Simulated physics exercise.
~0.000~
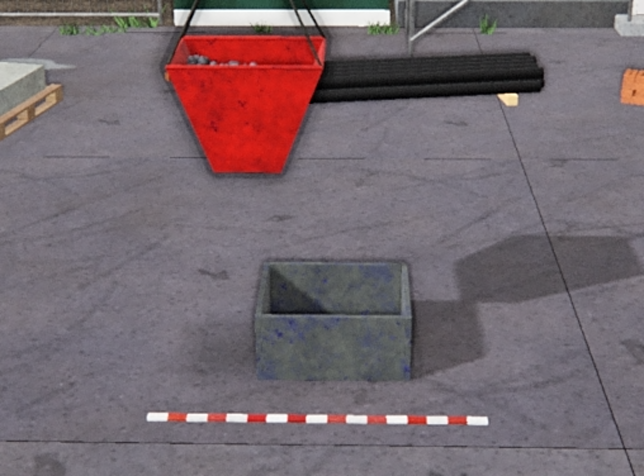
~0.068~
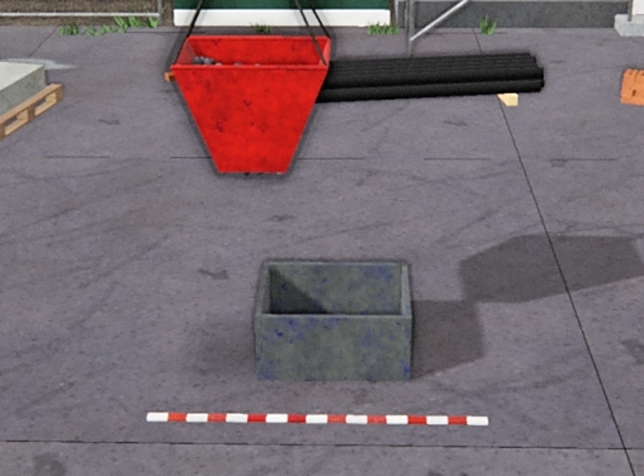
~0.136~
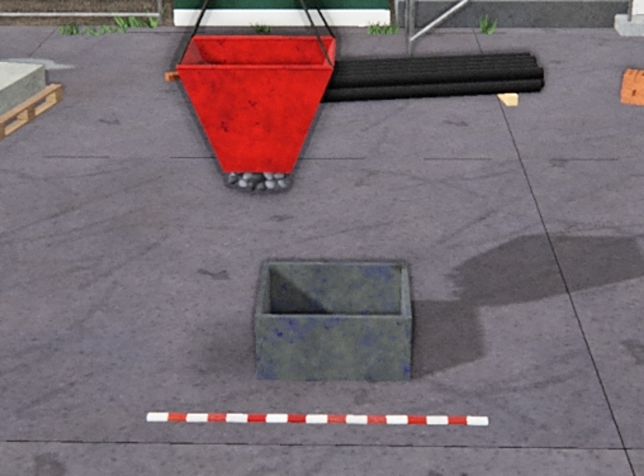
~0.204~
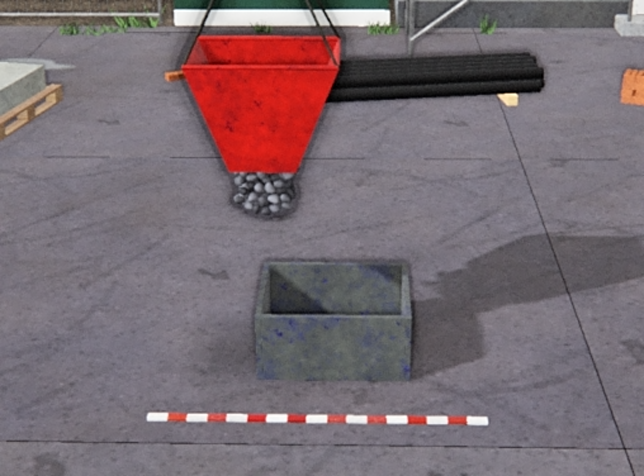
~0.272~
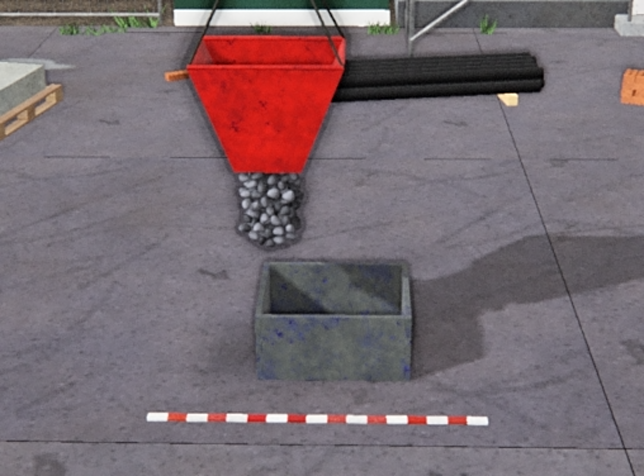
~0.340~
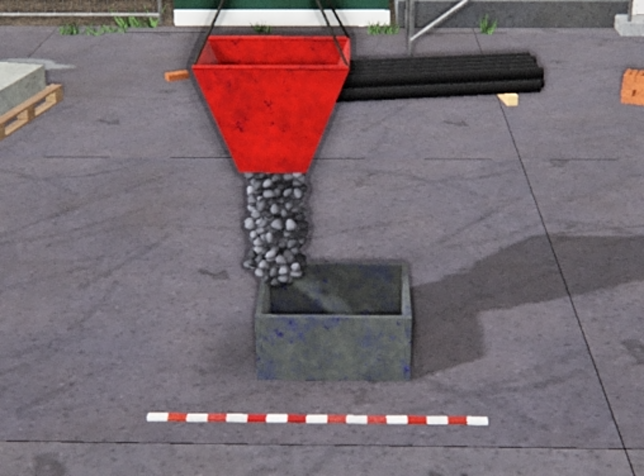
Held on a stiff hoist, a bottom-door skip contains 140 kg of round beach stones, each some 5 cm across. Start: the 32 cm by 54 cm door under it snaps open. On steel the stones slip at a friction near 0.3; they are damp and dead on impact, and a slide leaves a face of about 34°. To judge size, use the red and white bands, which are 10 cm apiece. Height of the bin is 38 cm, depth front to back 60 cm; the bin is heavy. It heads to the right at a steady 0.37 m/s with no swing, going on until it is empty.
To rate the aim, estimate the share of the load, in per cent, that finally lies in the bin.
Roughly 98 per cent finally lies in the bin.
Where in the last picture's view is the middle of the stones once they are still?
They settle centred roughly at (328, 326).
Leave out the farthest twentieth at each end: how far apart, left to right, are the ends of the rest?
70 cm.
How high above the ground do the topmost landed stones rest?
Height at rest: Around 30 cm.
After 0.7 s, 0 % in the bottom-door skip, 2 % falling or lying left of the bin, 98 % falling or lying in the bin; the stones farthest right are at (398, 338).
After 1.1 s, 0 % in the bottom-door skip, 2 % falling or lying left of the bin, 98 % falling or lying in the bin; the stones farthest right are at (399, 329).
After 1.7 s, 0 % in the bottom-door skip, 2 % falling or lying left of the bin, 98 % falling or lying in the bin; the stones farthest right are at (398, 328).
After 2.6 s, 0 % in the bottom-door skip, 2 % falling or lying left of the bin, 98 % falling or lying in the bin; the stones farthest right are at (398, 328).
After 4.5 s, 0 % in the bottom-door skip, 2 % left of the bin, 98 % in the bin; the stones farthest right are at (398, 328).
